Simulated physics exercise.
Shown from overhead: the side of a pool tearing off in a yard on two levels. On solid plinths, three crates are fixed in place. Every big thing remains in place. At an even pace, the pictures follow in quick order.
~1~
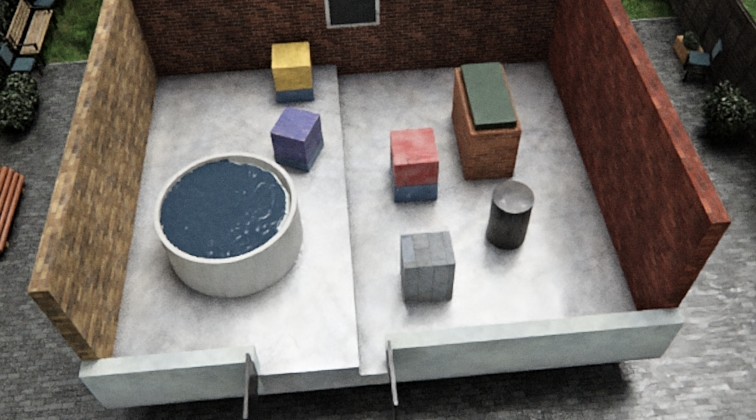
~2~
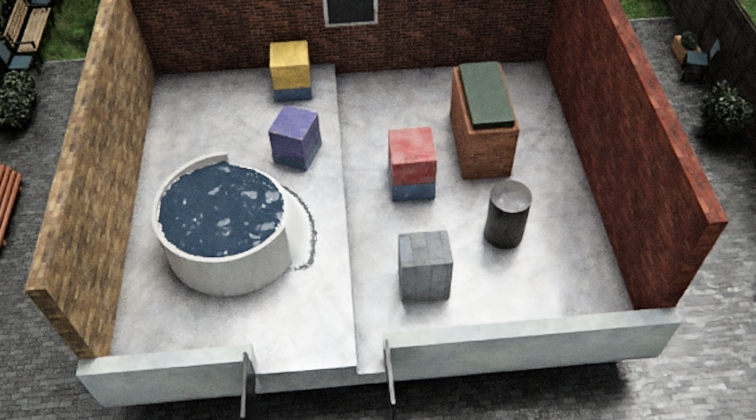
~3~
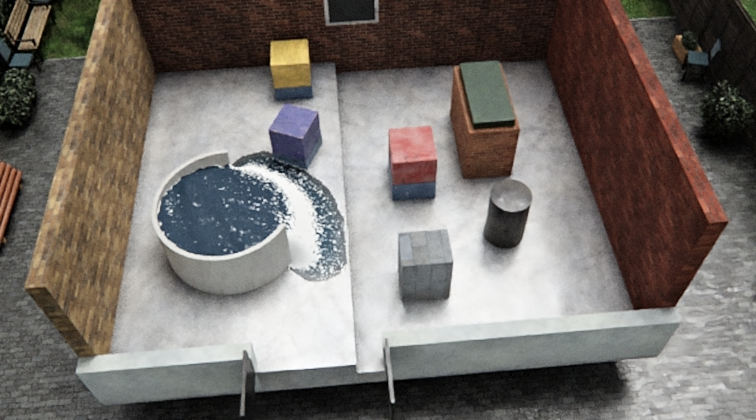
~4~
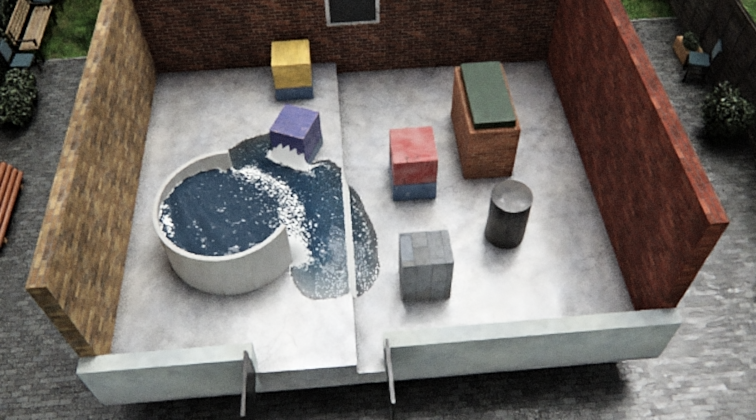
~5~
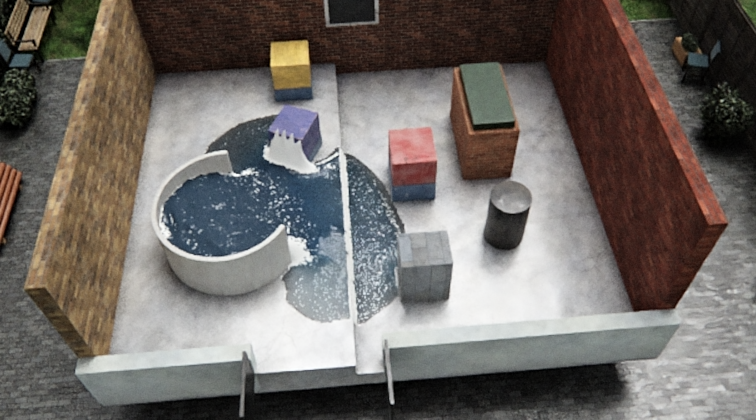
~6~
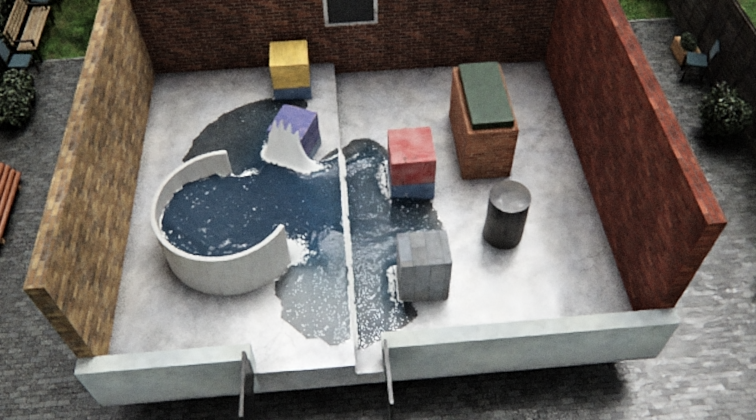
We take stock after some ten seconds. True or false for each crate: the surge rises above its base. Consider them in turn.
Yellow crate: False; blue crate: True; red crate: True.
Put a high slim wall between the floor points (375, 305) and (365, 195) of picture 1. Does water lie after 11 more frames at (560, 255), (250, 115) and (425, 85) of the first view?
Taking the three spots in order: Spared, soaked, soaked.
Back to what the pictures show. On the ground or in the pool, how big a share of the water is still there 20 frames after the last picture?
I make it around 98 per cent.
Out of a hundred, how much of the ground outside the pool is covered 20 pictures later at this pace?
I'd put it at roughly 75 per cent.
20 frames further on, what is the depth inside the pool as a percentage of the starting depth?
That would be roughly 12 per cent.
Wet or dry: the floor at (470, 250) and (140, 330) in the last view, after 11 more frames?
Going in order, I'd say drenched for the first and clear for the second.
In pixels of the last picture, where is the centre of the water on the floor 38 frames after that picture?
At about (440, 179).
A moment on, water covers 45 % of the floor; the yellow crate water round its plinth, the blue crate water round its plinth, the red crate water round its plinth.
Next, water covers 65 % of the floor; the yellow crate water round its plinth, the blue crate water round its plinth, the red crate water round its plinth.
Then, water covers 75 % of the floor; the yellow crate water round its plinth, the blue crate water round its plinth, the red crate water round its plinth.
Later, water covers 85 % of the floor; the yellow crate water round its plinth, the blue crate water round its plinth, the red crate water round its plinth.
In the end, water covers 85 % of the floor; the yellow crate stayed above the water, the blue crate was topped, the red crate was topped.
